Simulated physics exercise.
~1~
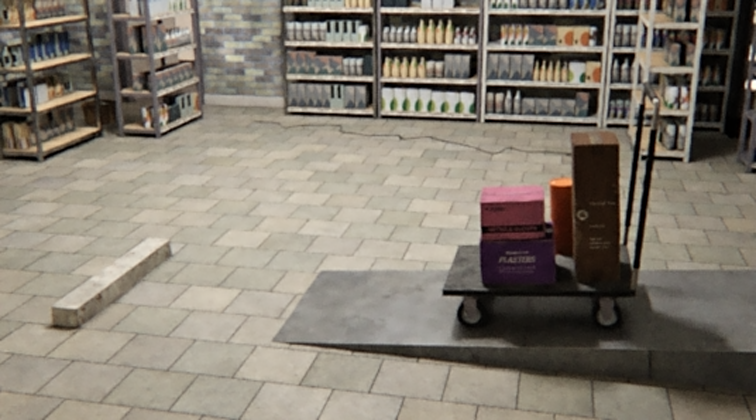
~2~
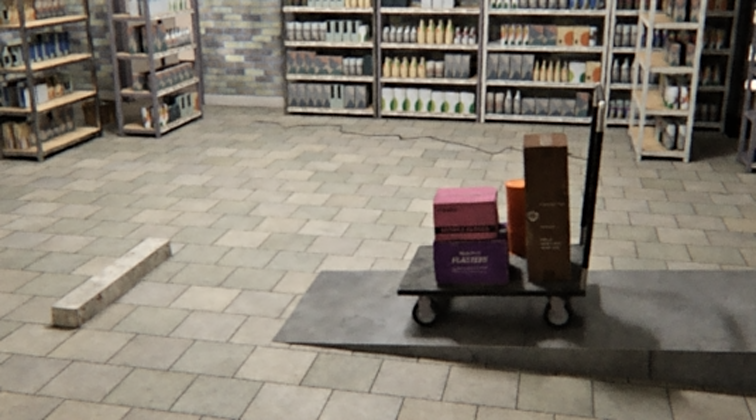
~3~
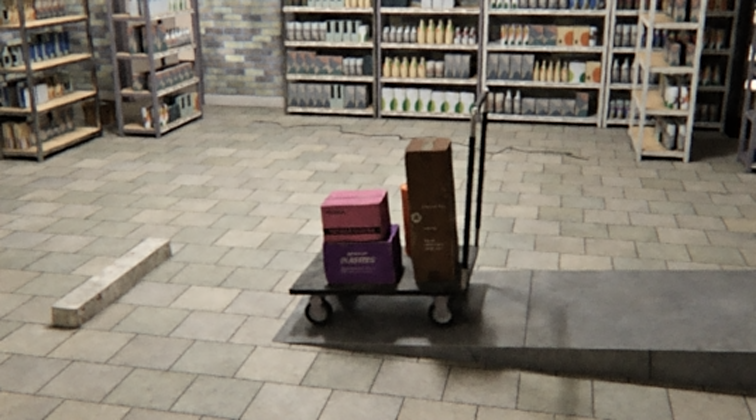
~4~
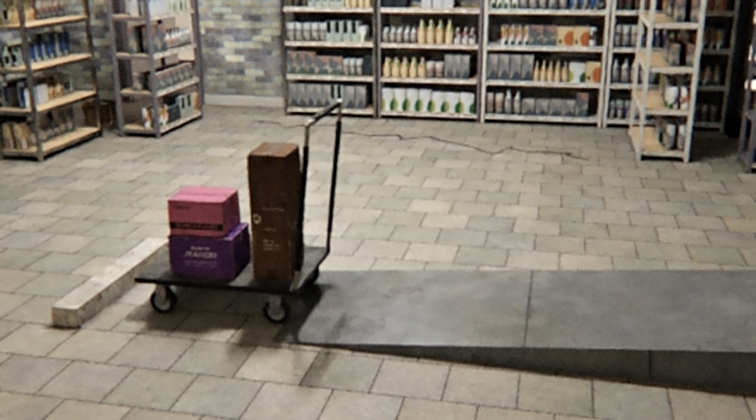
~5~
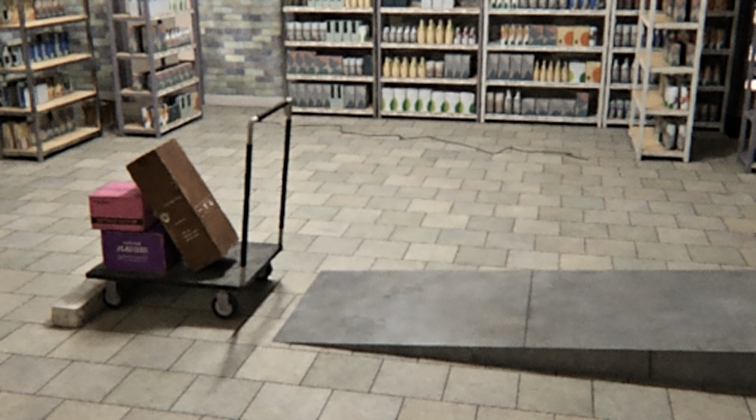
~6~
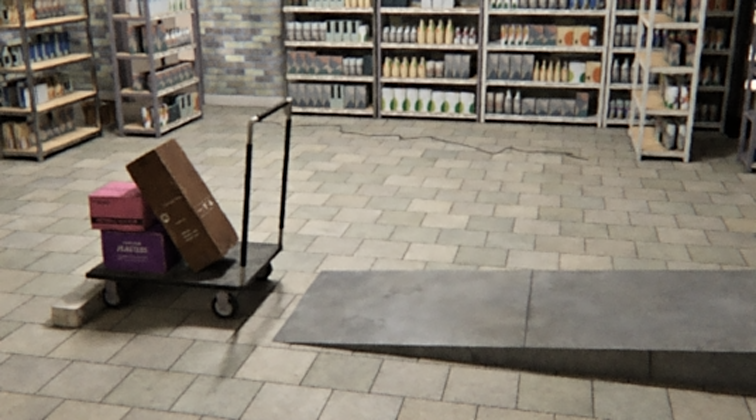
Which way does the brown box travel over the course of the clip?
The brown box moves to the left, carried along on the trolley as it rolls down the ramp and over to the kerb.
A dark flat trolley with an upright handle stands on a grey ramp at the right of a tiled room lined with stocked shelves, seen from a fixed, slightly raised side view. It carries a pink parcel on a purple box, an orange canister and a tall brown box. Untouched, it rolls left down the ramp and across the floor towards a pale kerb, the canister passing out of sight behind the brown box. At the kerb the trolley stops and the brown box tips left. It ends leaning by the pink and purple boxes, all three still aboard.
